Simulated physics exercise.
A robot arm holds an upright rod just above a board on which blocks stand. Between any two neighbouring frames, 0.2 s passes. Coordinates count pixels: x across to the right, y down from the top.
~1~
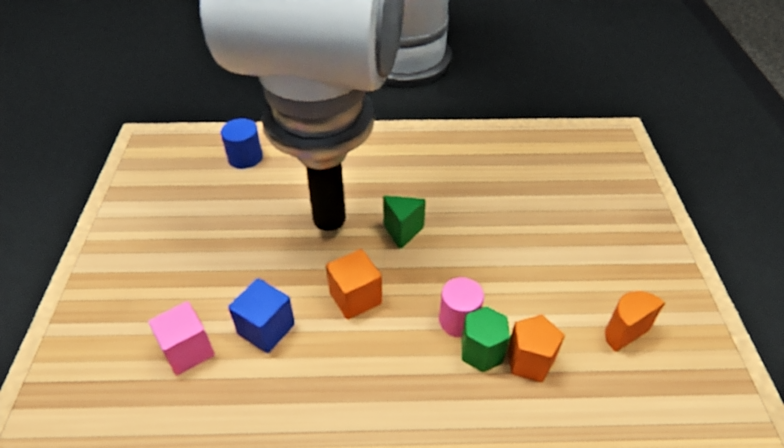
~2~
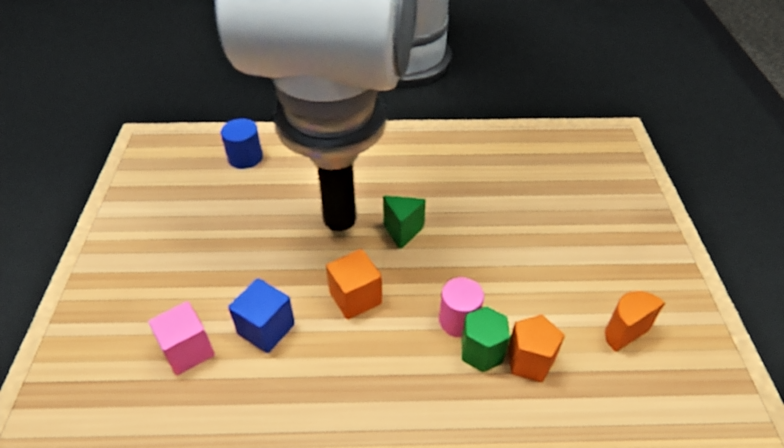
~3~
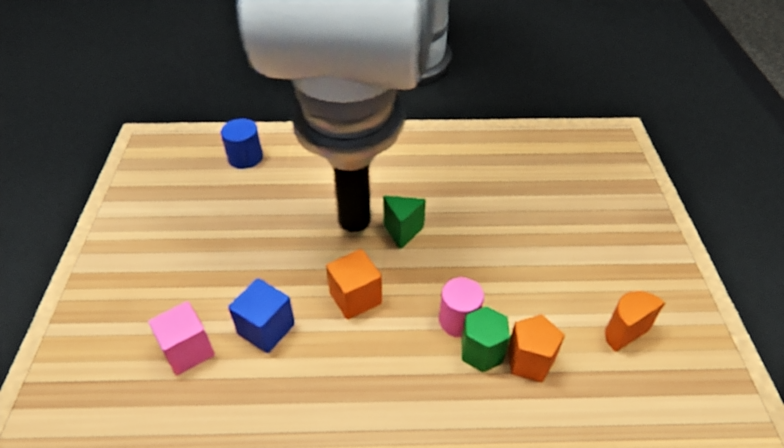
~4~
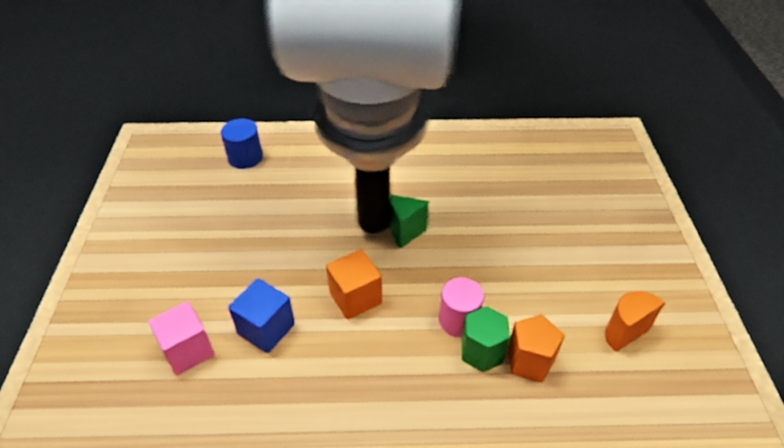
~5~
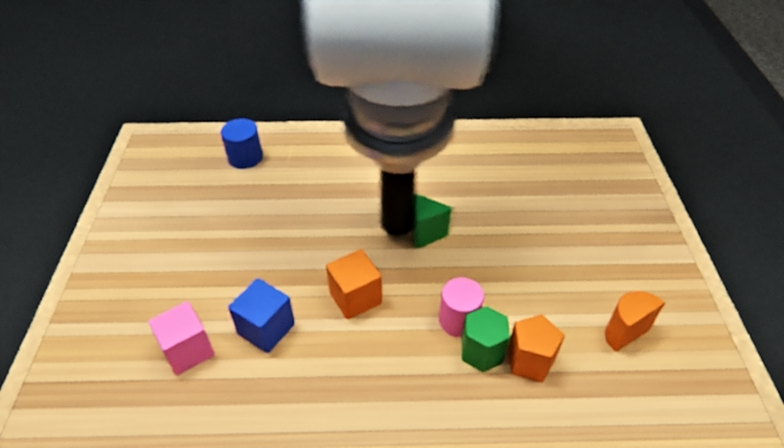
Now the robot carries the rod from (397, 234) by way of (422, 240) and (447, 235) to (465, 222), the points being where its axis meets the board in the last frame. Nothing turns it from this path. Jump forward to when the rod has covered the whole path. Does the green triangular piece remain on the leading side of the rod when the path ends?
No - that is not the case.
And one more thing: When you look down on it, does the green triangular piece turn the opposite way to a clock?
Going by the path, no.
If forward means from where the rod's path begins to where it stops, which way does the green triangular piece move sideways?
It goes toward the right-hand side.
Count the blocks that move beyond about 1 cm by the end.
Moved: Just one.
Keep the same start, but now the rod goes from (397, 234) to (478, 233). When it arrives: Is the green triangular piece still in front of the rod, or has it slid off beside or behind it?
I think it holds its spot in front.
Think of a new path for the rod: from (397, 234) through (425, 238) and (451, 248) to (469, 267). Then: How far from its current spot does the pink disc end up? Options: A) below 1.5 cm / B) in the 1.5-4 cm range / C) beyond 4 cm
A - below 1.5 cm.
On the path given first. Halfway along, rod at (437, 230); green triangular piece at (469, 212).
At the end, rod at (466, 213); orange four-sided block unmoved; green triangular piece at (496, 206), turned 45° clockwise.
